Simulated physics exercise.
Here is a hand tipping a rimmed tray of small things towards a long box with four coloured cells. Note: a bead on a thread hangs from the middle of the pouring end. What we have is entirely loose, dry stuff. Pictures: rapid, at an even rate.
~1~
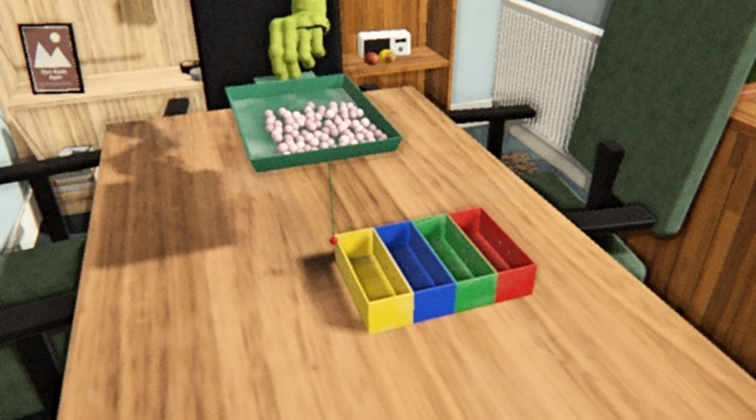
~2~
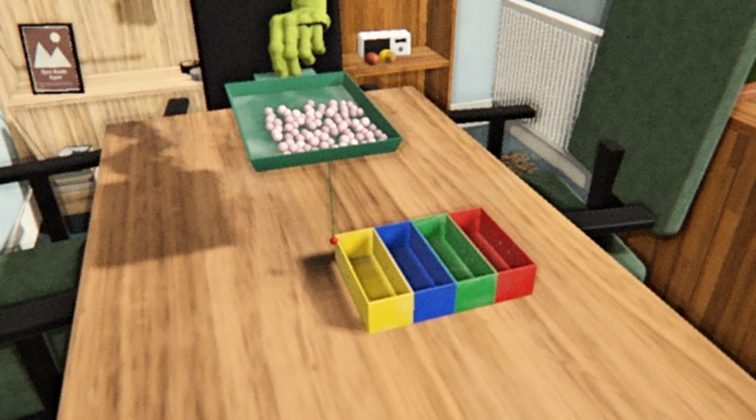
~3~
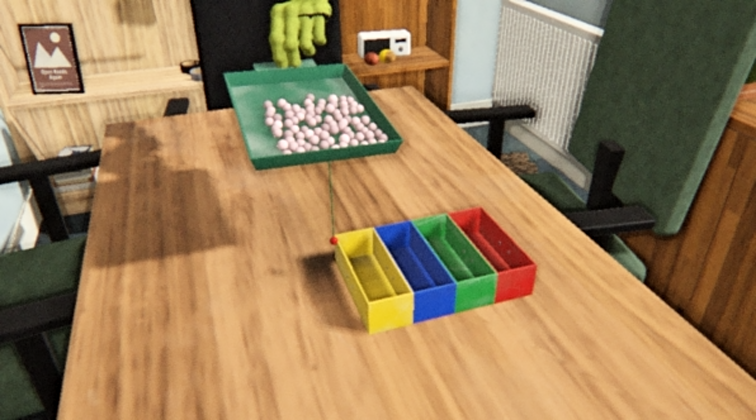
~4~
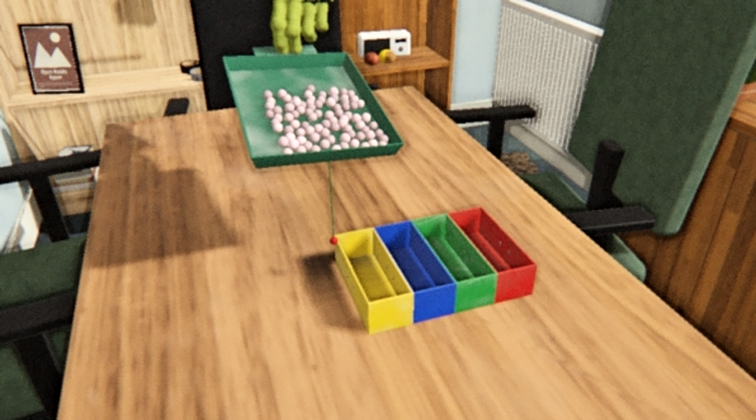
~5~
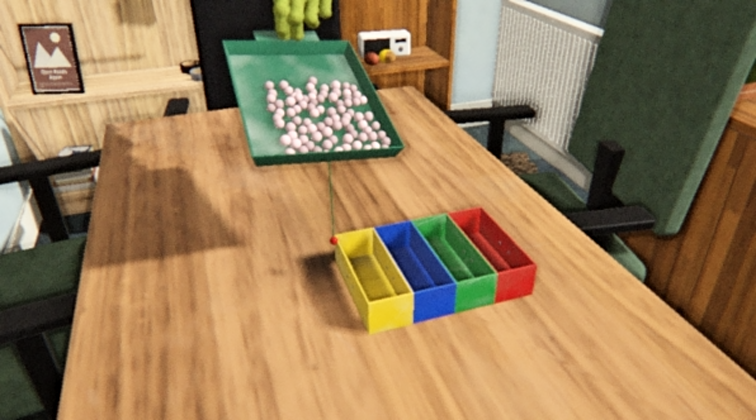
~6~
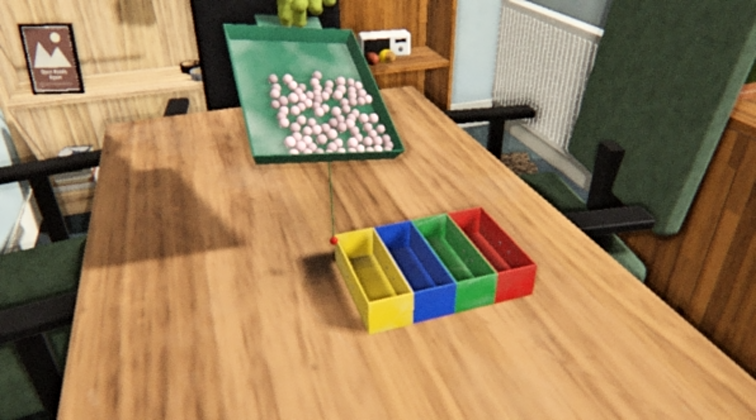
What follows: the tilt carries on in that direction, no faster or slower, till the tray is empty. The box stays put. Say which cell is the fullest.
The blue cell is the fullest.
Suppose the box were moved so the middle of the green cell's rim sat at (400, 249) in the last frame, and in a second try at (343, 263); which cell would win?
Position one: That green cell. Position two: The cell in red.
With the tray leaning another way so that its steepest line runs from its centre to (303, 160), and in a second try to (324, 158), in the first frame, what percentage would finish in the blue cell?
I'd say roughly 0 percent with the first slope, 10 percent with the other.
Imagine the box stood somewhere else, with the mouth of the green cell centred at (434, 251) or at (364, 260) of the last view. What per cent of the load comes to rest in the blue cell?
That makes 60 per cent, followed by 0 per cent.
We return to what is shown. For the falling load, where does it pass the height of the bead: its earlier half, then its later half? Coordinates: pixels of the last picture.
I'd say close to (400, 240) at first and close to (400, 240) later on.
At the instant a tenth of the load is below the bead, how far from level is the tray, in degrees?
It has tipped about 75 degrees.
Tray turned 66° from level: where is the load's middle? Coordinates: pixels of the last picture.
I'd put the middle close to (368, 148).
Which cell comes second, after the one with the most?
Ranked second: The yellow cell.
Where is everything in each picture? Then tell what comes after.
Corners of the pouring end near (255, 157) and (396, 136), level; middle of the load near (325, 132), sugar pearls; bead on its thread near (334, 241); yellow cell near (391, 311); blue cell near (434, 301); green cell near (476, 291); red cell near (516, 281), in the first picture.
Corners of the pouring end near (255, 156) and (396, 136), level; middle of the load near (325, 131), in the second picture.
Corners of the pouring end near (255, 155) and (397, 138), tipped barely, lowest at the right corner; middle of the load near (325, 128), in the third picture.
Corners of the pouring end near (256, 154) and (397, 141), tipped a little, lowest at the right corner; middle of the load near (326, 124), in the fourth picture.
Corners of the pouring end near (257, 152) and (398, 144), tipped clearly, lowest at the right corner; middle of the load near (328, 122), in the fifth picture.
Corners of the pouring end near (258, 151) and (398, 147), tipped clearly, lowest at the right corner; middle of the load near (333, 123), all but a few on the move; yellow cell near (391, 311); blue cell near (434, 301); green cell near (476, 291); red cell near (516, 281), in the sixth picture.
Shortly afterwards, tray tipped steeply; the bulk on the tray; only a few in the blue cell; a little falling or outside the box.
Next, tray tipped past a quarter turn; only a few on the tray; near half in the blue cell; near a quarter in the yellow cell; only a few in the green cell; only a few in the red cell; near a quarter falling or outside the box.
Some moments later, tray tipped past a quarter turn; near two thirds in the blue cell; near a quarter in the yellow cell; a little in the green cell; only a few in the red cell; only a few falling or outside the box.
In the end, tray tipped past a quarter turn; near two thirds in the blue cell; near a quarter in the yellow cell; a little in the green cell; only a few in the red cell; only a few outside the box.
